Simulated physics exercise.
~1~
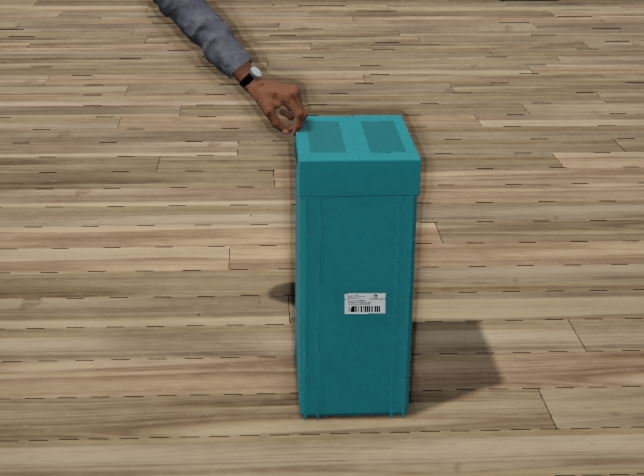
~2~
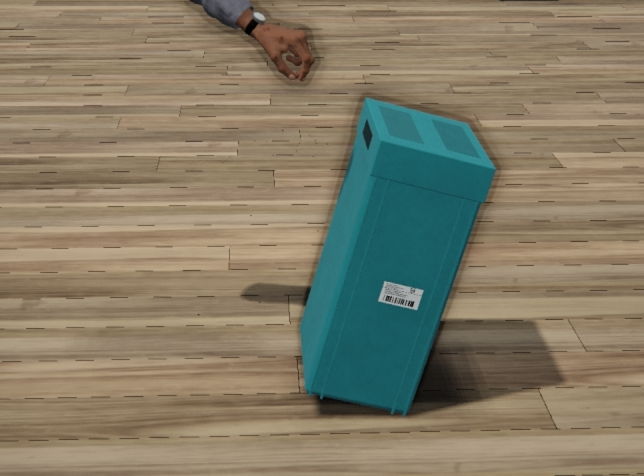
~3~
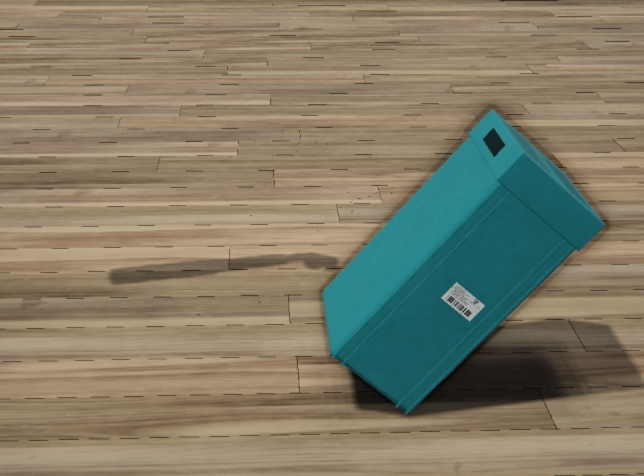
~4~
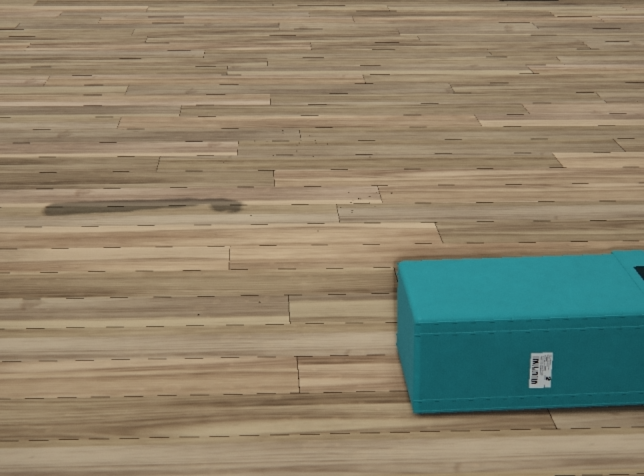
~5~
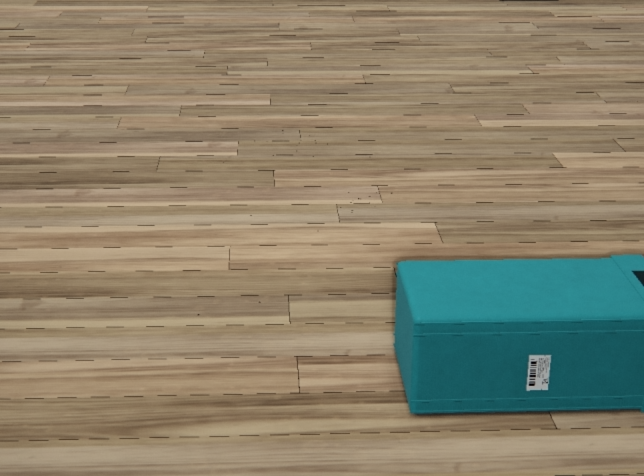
A tall turquoise tote with a small white barcode label stands upright near the centre of a pale wood-plank floor, seen from the front and slightly above by a still camera. A hand in a grey-blue sleeve, with a band at the wrist, touches its top left edge. The tote tips to the right as the hand lets go and draws back toward the upper left. It leans further over its lower right edge while the hand leaves view. The tote topples and ends lying still on its side at the lower right, partly out of view.
